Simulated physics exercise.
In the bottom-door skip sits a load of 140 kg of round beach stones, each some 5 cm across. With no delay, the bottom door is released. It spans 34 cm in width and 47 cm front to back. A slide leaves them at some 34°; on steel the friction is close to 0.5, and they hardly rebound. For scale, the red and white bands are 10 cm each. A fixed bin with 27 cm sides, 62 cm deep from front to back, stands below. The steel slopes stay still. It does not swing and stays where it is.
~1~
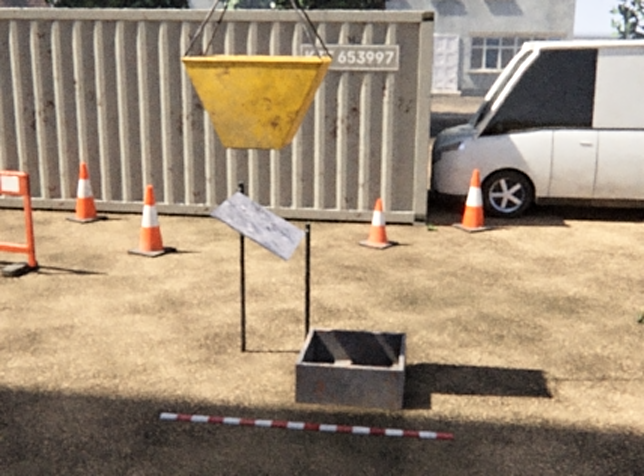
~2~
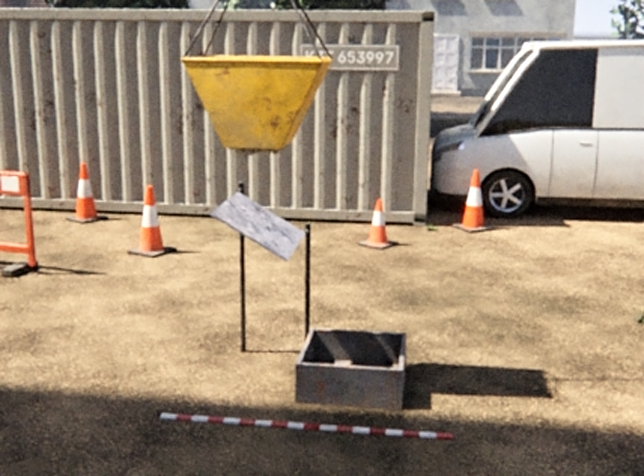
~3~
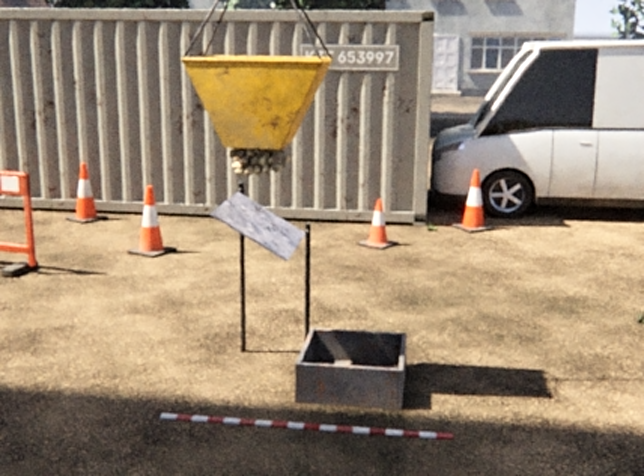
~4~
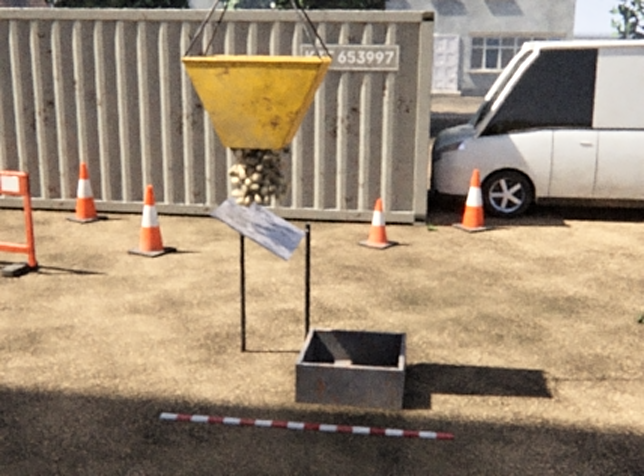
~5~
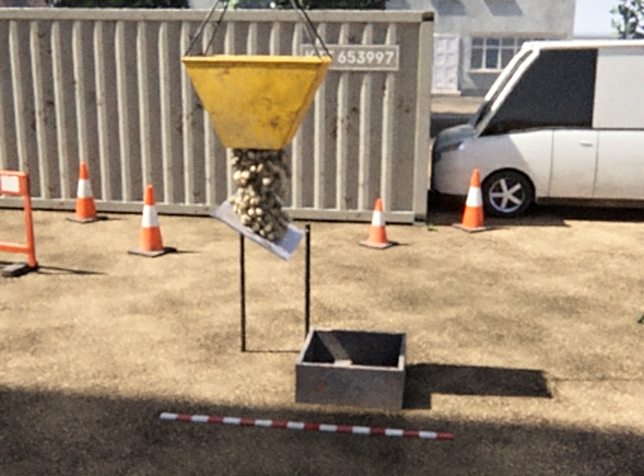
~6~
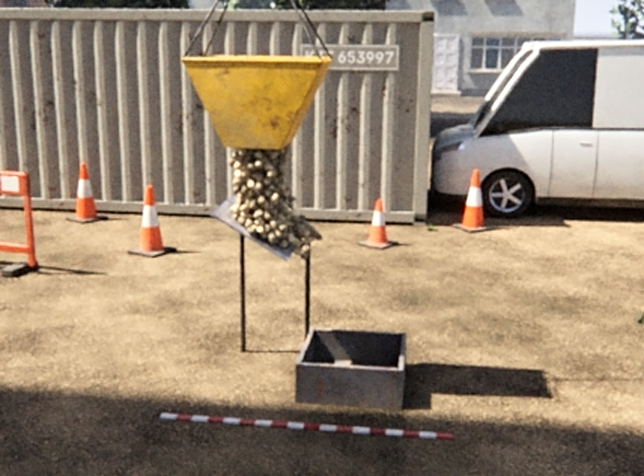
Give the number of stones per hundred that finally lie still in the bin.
Some 52 per hundred.
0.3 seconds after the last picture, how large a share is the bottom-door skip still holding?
Something like 0 per cent.
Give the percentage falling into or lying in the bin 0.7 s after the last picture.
By then, 45 %.
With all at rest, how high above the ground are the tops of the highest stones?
About 28 cm above the ground.
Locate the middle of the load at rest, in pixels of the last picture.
Their middle is at about (376, 377).
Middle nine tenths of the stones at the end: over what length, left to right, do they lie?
Around 110 centimetres.
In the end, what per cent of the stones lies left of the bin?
I'd say close to 5 per cent of the load ends there.
Then, 0.3 s after the last picture, 0 % in the bottom-door skip, 47 % on the steel, 19 % falling or lying left of the bin, 24 % falling or lying in the bin, 10 % falling or lying beside or right of the bin; the stones farthest right are at (416, 344).
Then, 0.7 s after the last picture, 0 % in the bottom-door skip, 7 % on the steel, 11 % falling or lying left of the bin, 47 % falling or lying in the bin, 35 % falling or lying beside or right of the bin; the stones farthest right are at (509, 389).
Then, 1.3 s after the last picture, 0 % in the bottom-door skip, 5 % falling or lying left of the bin, 52 % falling or lying in the bin, 43 % falling or lying beside or right of the bin; the stones farthest right are at (584, 379).
Then, 2.2 s after the last picture, 0 % in the bottom-door skip, 5 % falling or lying left of the bin, 52 % falling or lying in the bin, 43 % falling or lying beside or right of the bin; the stones farthest right are at (604, 380).
Then, 4.1 s after the last picture, 0 % in the bottom-door skip, 5 % left of the bin, 52 % in the bin, 43 % beside or right of the bin; the stones farthest right are at (604, 380).
